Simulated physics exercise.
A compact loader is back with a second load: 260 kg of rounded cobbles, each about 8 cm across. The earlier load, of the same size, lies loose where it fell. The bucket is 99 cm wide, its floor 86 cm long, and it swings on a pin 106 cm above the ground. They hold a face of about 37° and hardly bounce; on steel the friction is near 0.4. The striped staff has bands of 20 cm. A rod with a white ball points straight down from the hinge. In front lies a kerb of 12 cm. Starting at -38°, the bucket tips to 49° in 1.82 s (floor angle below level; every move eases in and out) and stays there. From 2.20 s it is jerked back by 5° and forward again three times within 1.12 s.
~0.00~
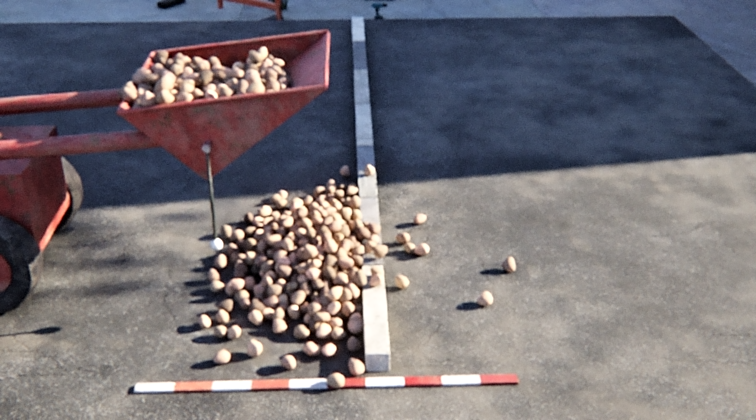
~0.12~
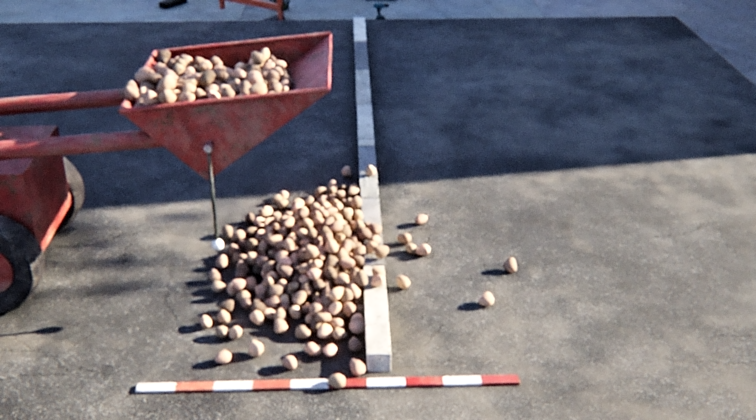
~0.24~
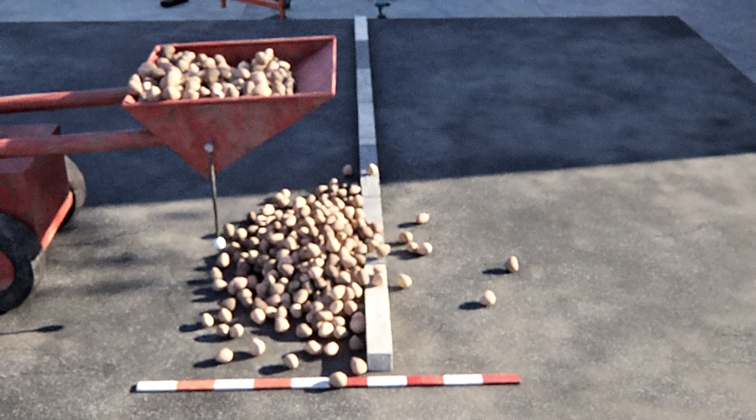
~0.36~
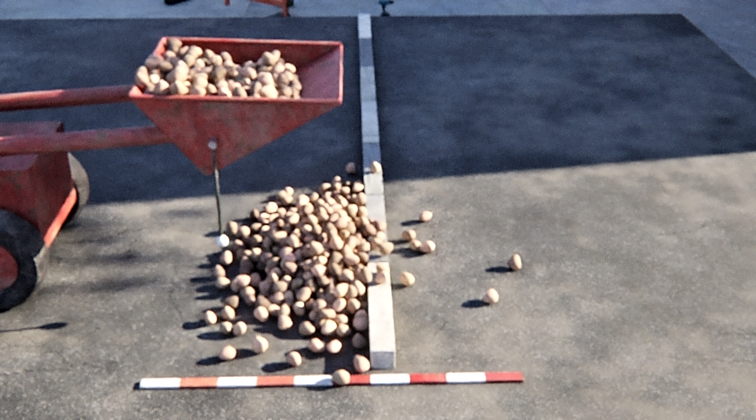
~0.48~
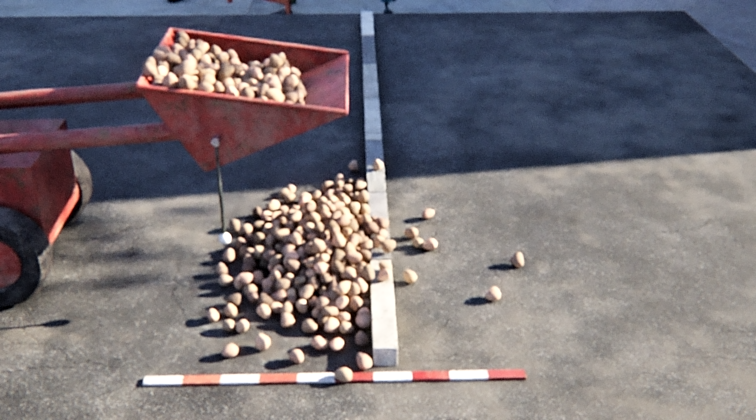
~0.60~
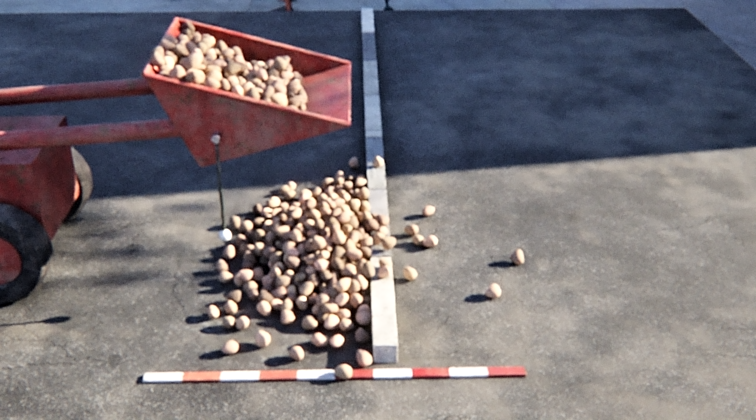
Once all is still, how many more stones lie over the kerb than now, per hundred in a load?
Close to 27 parts in a hundred.
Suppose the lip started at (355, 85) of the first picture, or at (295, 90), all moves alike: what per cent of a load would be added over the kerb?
First some 50, then 10 per cent.
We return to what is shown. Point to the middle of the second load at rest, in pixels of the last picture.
Around (345, 234).
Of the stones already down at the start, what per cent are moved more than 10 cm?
About 10 per cent.
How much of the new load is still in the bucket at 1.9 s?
Roughly 10 per cent is still inside.
After 1.4 s the floor is at 35°; in per cent of one load, 93 in the bucket, 105 on this side of the kerb, 2 over the kerb; the foremost stones are at (437, 248).
After 1.9 s the floor is at 49°; in per cent of one load, 8 in the bucket, 176 on this side of the kerb, 16 over the kerb; the foremost stones are at (462, 249).
After 3.8 s the floor is at 49°; in per cent of one load, 0 in the bucket, 171 on this side of the kerb, 29 over the kerb; the foremost stones are at (506, 249).
After 6.3 s the floor is at 49°; in per cent of one load, 0 in the bucket, 171 on this side of the kerb, 29 over the kerb; the foremost stones are at (506, 249). Net gain over the kerb, 27.
